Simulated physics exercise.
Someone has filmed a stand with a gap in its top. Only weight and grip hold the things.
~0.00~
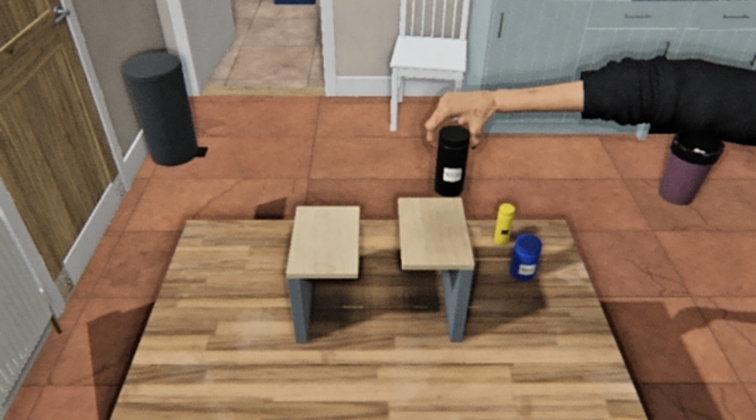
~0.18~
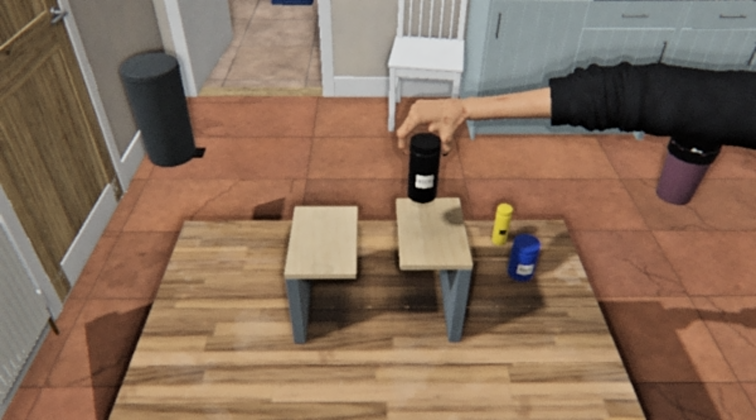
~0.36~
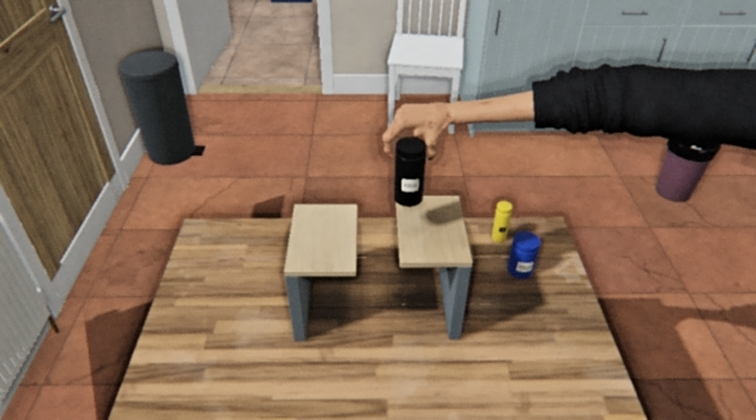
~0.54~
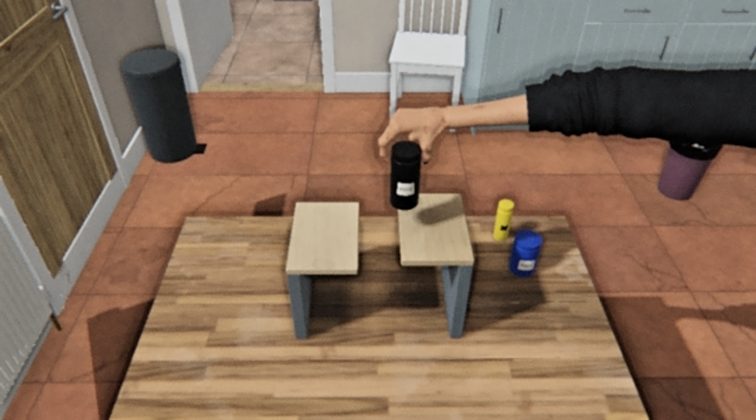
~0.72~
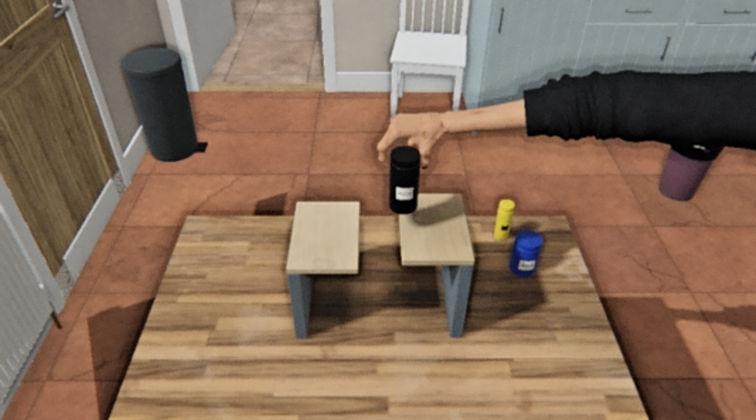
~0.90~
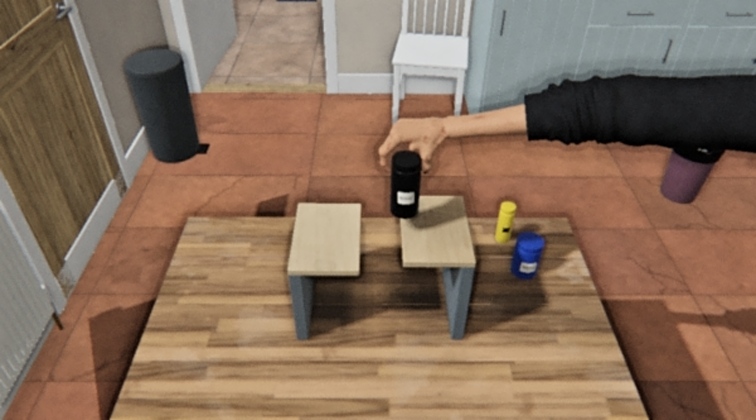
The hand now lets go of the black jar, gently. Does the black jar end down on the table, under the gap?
As it turns out, it lodges.
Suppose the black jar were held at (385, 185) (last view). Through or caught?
Then it drops through.
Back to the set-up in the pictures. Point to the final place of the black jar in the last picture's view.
Near (405, 203).
By 1.10 s, black jar moved about its own width near (405, 202).
By 1.40 s, black jar resting near (405, 202).
When it is over (1.9 s), moved from the start, black jar; the other 2 as before. End places, in pixels of the last picture, black jar near (405, 202). The jar stays on top.
